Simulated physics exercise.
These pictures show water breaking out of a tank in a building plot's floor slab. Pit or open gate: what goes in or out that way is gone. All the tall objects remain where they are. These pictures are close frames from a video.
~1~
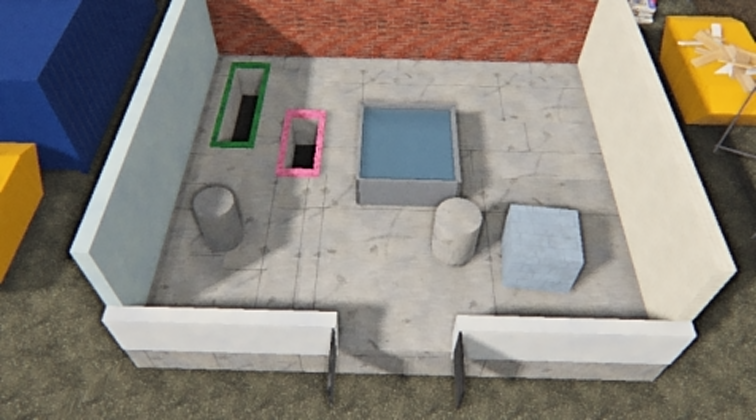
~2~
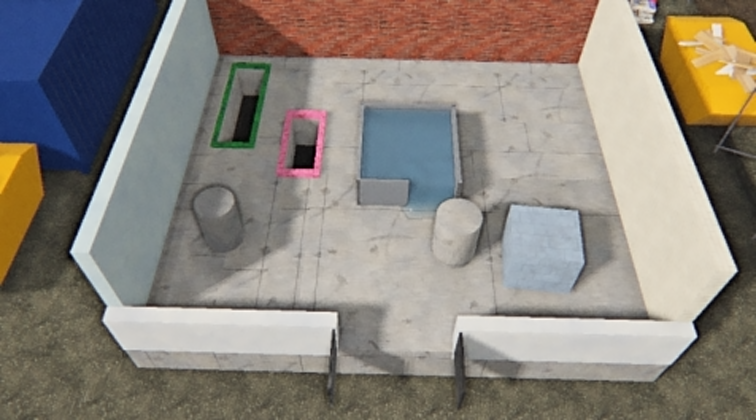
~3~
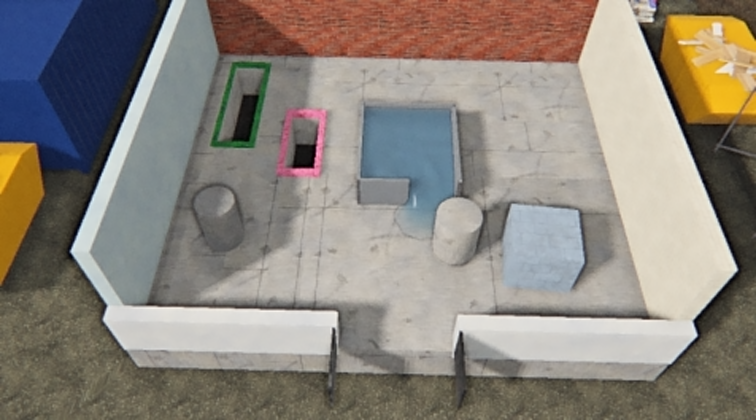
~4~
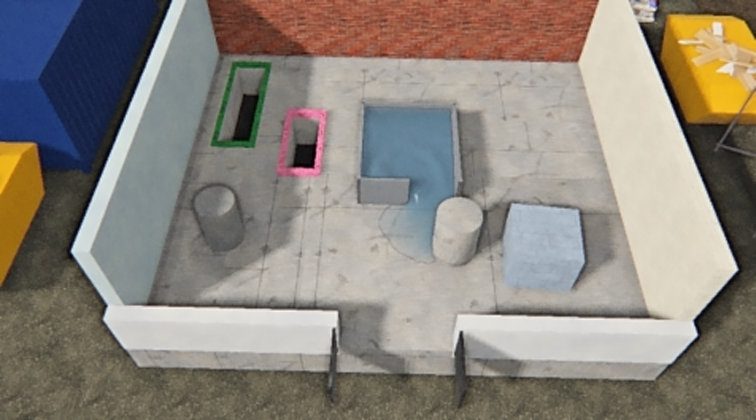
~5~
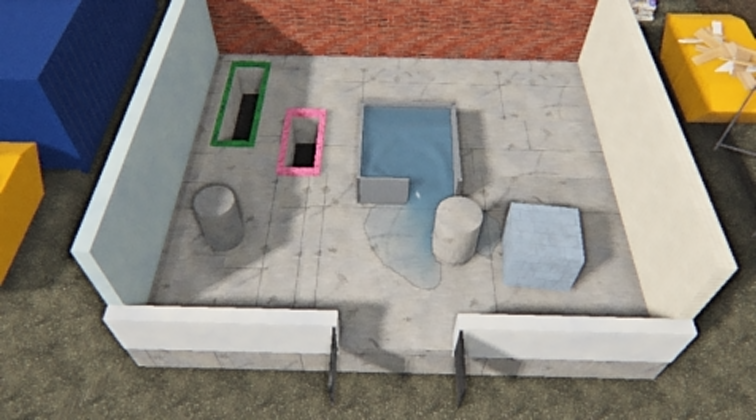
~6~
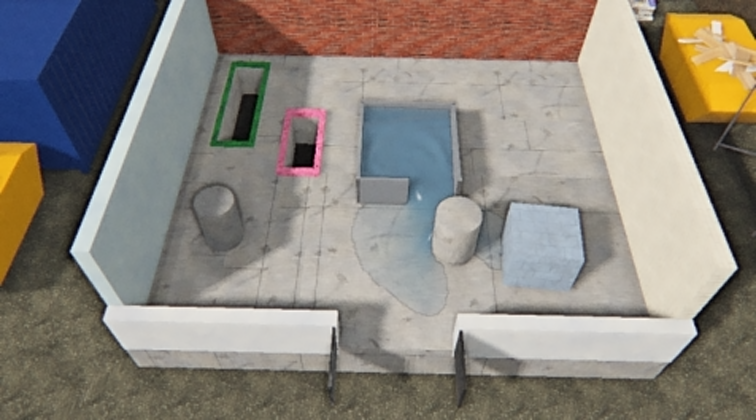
Water pouring through a gap in the front of a grey open tank and spreading forward across a walled concrete floor.
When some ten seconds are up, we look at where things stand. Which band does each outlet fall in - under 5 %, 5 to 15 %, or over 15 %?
My prediction: The gate carries off plenty - exceeding fifteen per cent; the pink pit carries off next to nothing - beneath five per cent; the green pit carries off next to nothing - beneath five per cent.
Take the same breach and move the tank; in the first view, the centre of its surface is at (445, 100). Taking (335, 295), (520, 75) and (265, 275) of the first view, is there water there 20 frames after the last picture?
Well, first one got wet, second one stays dry, third one got wet.
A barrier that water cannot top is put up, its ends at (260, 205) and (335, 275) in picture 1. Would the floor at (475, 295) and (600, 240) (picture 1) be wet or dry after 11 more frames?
Going in order, I'd say drenched and drenched.
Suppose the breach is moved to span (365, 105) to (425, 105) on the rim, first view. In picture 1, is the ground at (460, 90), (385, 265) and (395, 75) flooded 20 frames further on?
First spot submerged, second spot spared, third spot submerged.
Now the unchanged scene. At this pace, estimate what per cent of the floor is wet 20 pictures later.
About 35 per cent.
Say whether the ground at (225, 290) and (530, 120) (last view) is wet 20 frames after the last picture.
Taking them as listed, one is inundated and the next is left untouched.
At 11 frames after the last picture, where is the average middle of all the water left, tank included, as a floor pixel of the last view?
Estimate: (414, 197).
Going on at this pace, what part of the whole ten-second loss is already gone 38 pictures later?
Around 75 per cent.
A moment on, water covers 15 % of the floor; the gate 1 %, the pink pit 0 %, the green pit 0 %.
Next, water covers 25 % of the floor; the gate 6 %, the pink pit 0 %, the green pit 0 %.
Then, water covers 35 % of the floor; the gate 12 %, the pink pit 0 %, the green pit 0 %.
Later, water covers 55 % of the floor; the gate 20 %, the pink pit 0 %, the green pit 0 %.
In the end, water covers 70 % of the floor; the gate 27 %, the pink pit 0 %, the green pit 0 %.
